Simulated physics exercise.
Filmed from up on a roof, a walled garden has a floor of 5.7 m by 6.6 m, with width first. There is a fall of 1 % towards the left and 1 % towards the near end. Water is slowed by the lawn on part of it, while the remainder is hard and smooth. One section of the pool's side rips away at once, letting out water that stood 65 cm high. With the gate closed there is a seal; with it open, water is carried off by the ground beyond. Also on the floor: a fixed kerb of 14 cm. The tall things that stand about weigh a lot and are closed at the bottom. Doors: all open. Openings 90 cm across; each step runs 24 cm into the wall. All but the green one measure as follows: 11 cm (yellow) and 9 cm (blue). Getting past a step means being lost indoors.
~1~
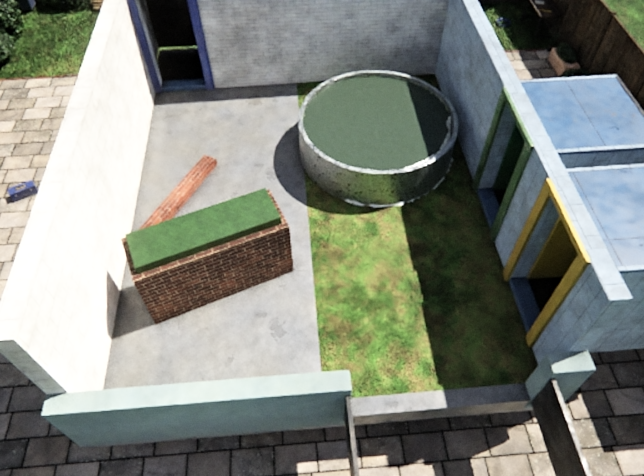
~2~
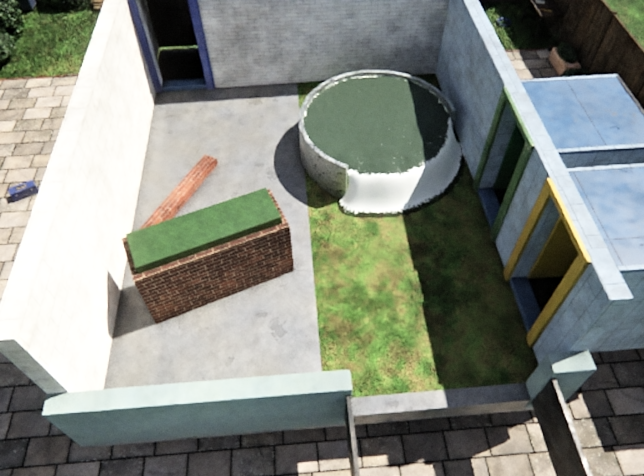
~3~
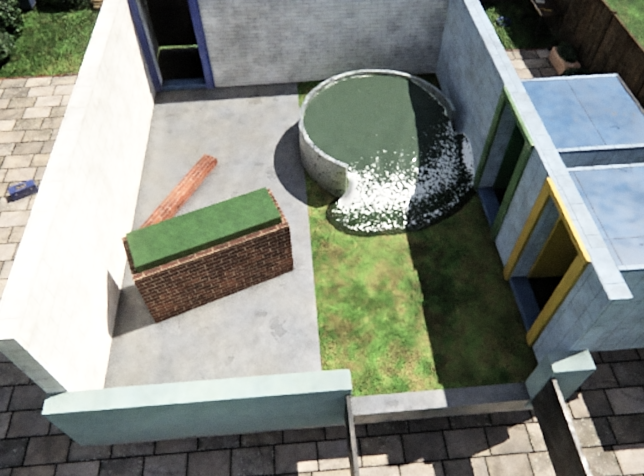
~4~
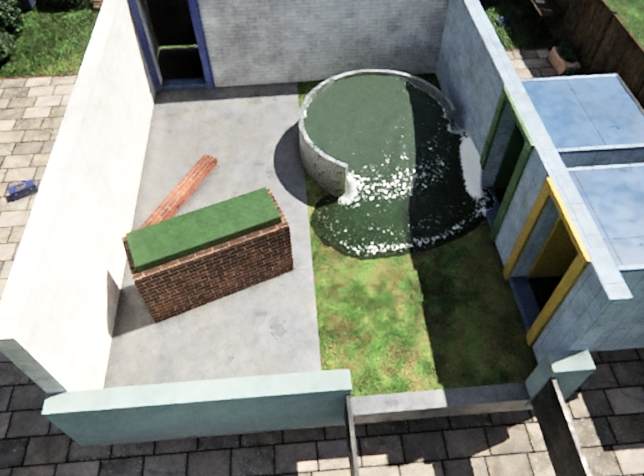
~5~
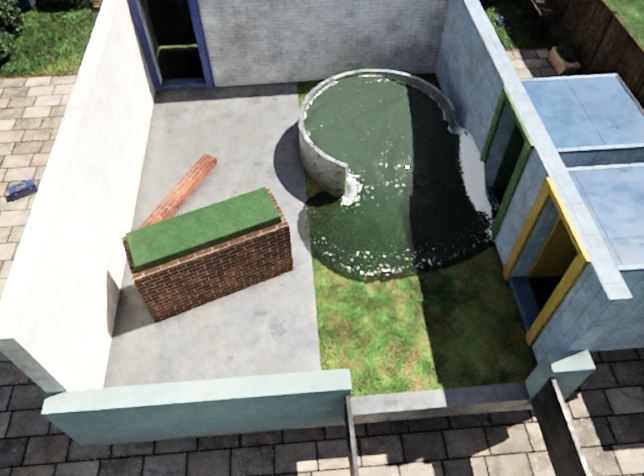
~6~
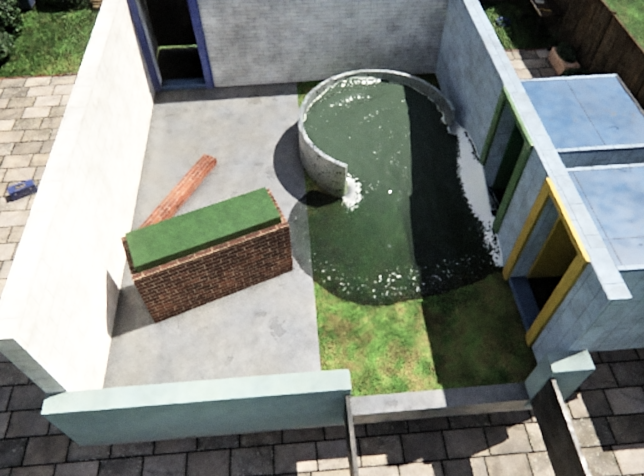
In the video, a round pool in a walled garden breaks open on its near side, and dark water with white foam pours through the gap, spreading across the grass towards the near end and the doorways on the right.
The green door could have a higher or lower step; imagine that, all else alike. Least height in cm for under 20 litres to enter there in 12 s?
Roughly 24 cm.
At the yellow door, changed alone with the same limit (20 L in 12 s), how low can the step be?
Roughly 12.0 cm at the yellow door.
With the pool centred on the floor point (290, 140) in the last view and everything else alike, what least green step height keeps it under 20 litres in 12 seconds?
A minimum of about 16 cm.
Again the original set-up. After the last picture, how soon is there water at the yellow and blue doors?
Yellow: 0.2 s; blue: 9.5 s.
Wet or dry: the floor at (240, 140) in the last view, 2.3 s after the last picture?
Looks like it's not wet.
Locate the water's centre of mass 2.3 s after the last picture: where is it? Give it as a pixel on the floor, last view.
Centre of mass: About (396, 221) px.
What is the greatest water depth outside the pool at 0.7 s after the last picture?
About 37 cm at most.
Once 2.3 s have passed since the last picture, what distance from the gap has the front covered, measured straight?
Roughly 5.6 m from the gap.
Then, 0.7 s after the last picture water covers 35 % of the floor, deepest (37 cm) near (461, 164); 23 cm at the green door, 66 litres in over its 9 cm step.
Then, 2.3 s after the last picture water covers 50 % of the floor, deepest (27 cm) near (530, 367); 17 cm at the green door, 163 litres in over its 9 cm step.
Then, 11.3 s after the last picture water covers 95 % of the floor, deepest (10 cm) near (98, 418); 3 cm at the green door, 183 litres in over its 9 cm step.
At the green door as built, the water peaked near 45 cm, by the last picture.
With a step of 22 cm, 33 litres would have come in within the 12 s; with 29.5 cm, 3 litres. So under 20 litres takes about 24 cm.
